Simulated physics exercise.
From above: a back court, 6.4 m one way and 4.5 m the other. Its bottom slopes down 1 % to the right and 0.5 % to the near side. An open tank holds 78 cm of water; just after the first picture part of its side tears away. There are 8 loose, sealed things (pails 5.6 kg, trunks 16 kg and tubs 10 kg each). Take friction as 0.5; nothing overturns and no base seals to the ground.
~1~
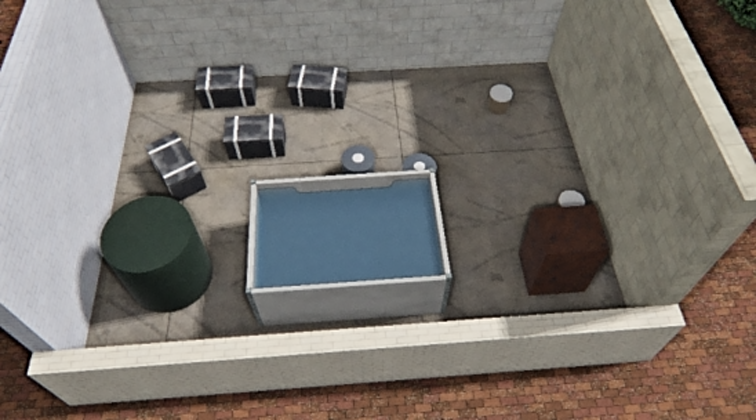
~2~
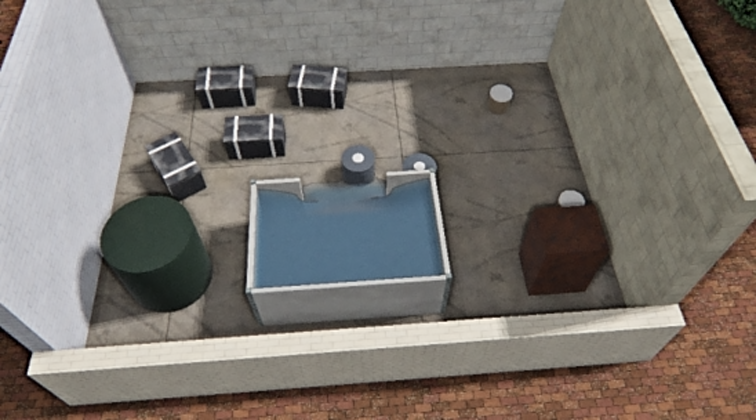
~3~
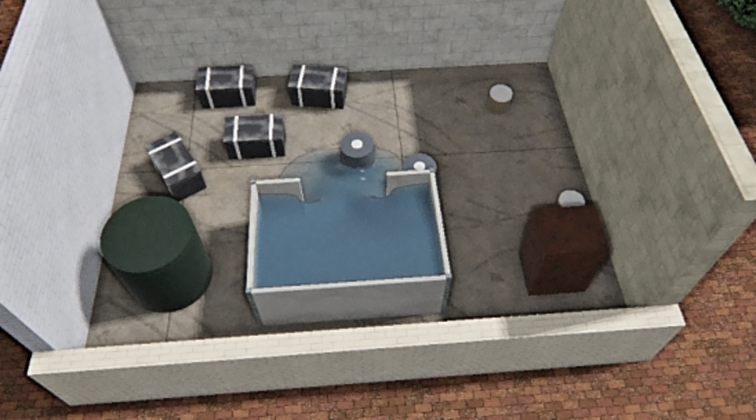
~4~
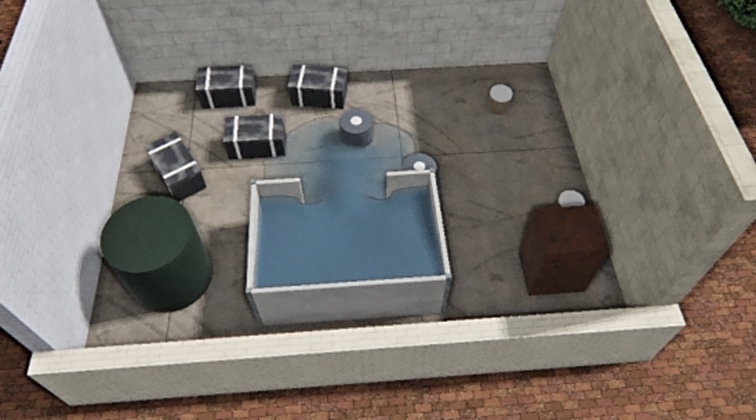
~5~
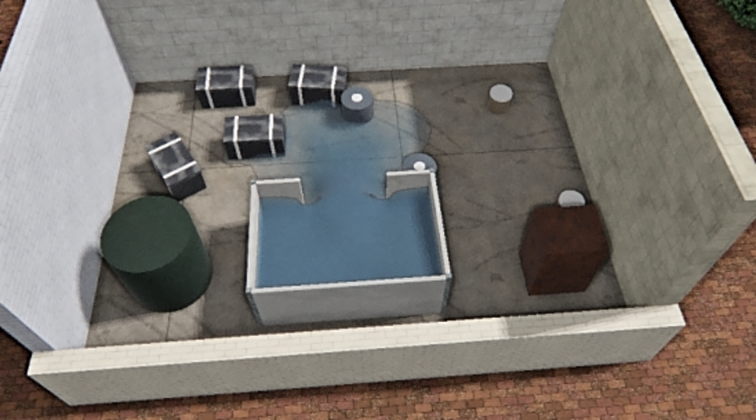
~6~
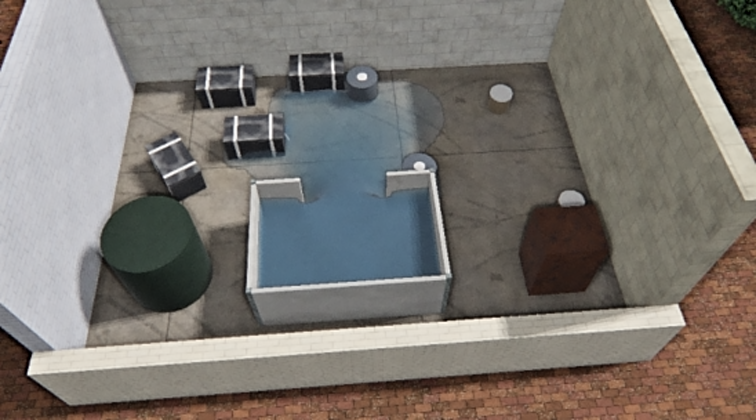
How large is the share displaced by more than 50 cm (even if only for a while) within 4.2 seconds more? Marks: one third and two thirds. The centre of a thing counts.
Share: Two thirds or above.
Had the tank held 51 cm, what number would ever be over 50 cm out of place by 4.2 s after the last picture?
Then 5.
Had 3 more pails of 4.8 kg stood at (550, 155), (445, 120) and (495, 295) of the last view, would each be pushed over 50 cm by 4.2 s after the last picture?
In that order: Over, past it, under.
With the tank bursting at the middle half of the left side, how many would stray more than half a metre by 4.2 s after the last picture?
Then 4.
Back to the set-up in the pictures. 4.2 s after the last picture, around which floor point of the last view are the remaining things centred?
At about (356, 205).
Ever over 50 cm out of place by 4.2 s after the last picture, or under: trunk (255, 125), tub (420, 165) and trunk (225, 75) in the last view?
In turn: Over, less, over.
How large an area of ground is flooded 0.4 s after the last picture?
About 11.0 m2.
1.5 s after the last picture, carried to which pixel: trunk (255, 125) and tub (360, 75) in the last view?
Near (152, 109) and (474, 71).
Then, 0.4 s after the last picture 1 of 8 are over 50 cm from their spots; 2 afloat.
Then, 1.5 s after the last picture 3 of 8 are over 50 cm from their spots; 3 afloat.
Then, 2.8 s after the last picture 4 of 8 are over 50 cm from their spots; 4 afloat.
Then, 4.2 s after the last picture 6 of 8 are over 50 cm from their spots, and 6 have been at some point; 5 afloat.
